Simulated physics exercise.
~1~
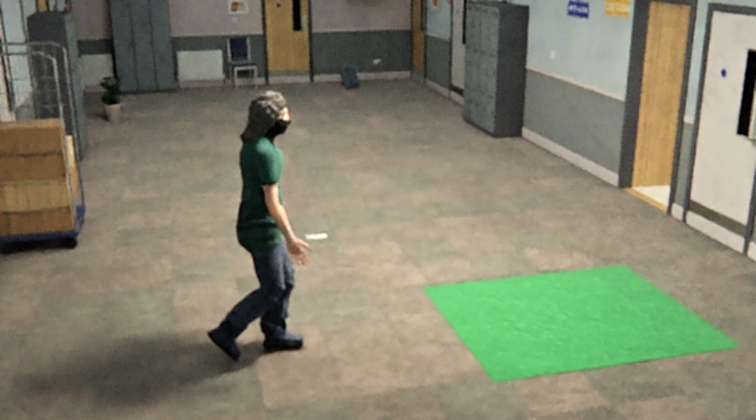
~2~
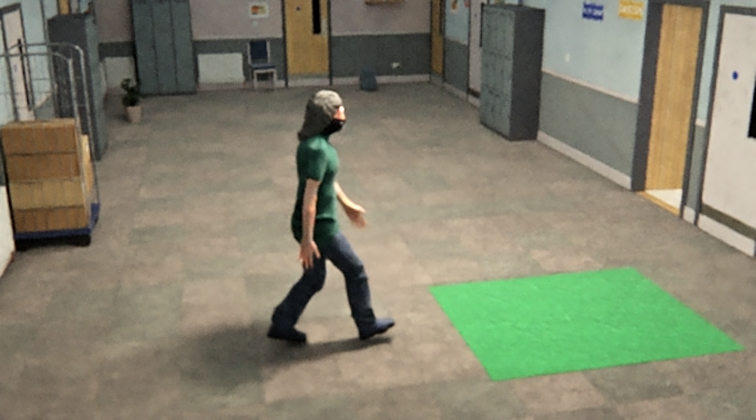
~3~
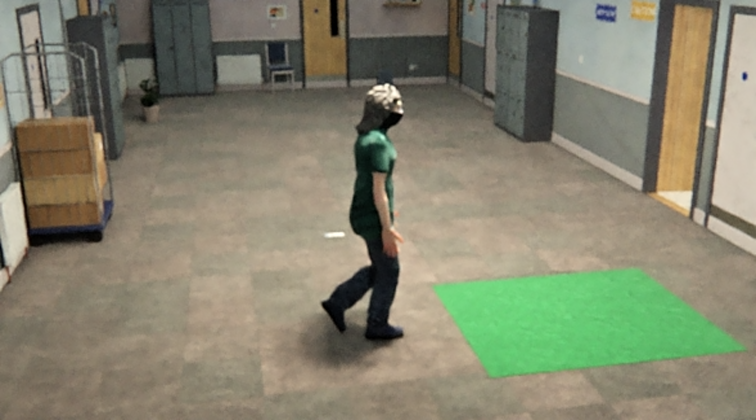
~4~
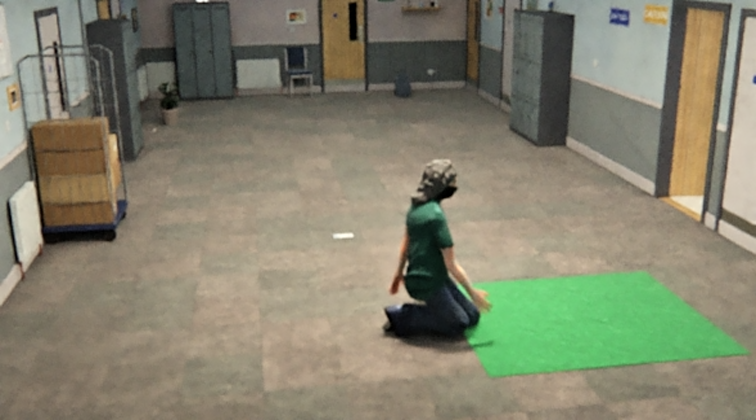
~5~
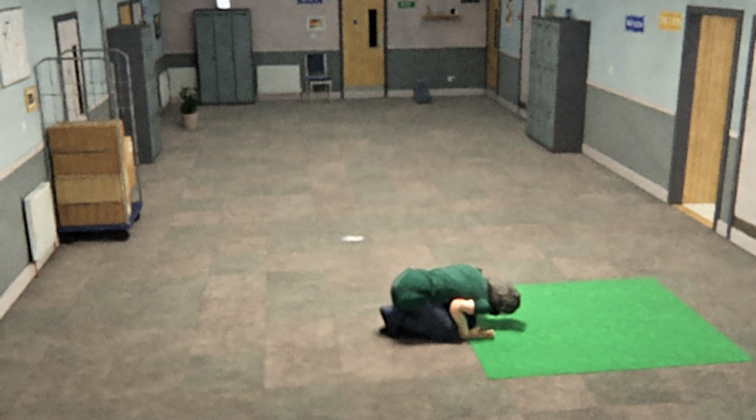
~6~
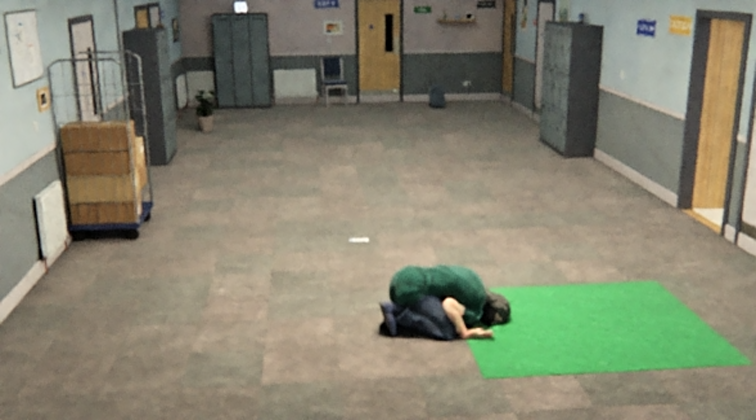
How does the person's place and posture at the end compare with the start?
At the start the person was upright and walking, well to the left of the green mat. By the end they were farther right and low to the floor, folded forward over their knees with their head on the mat.
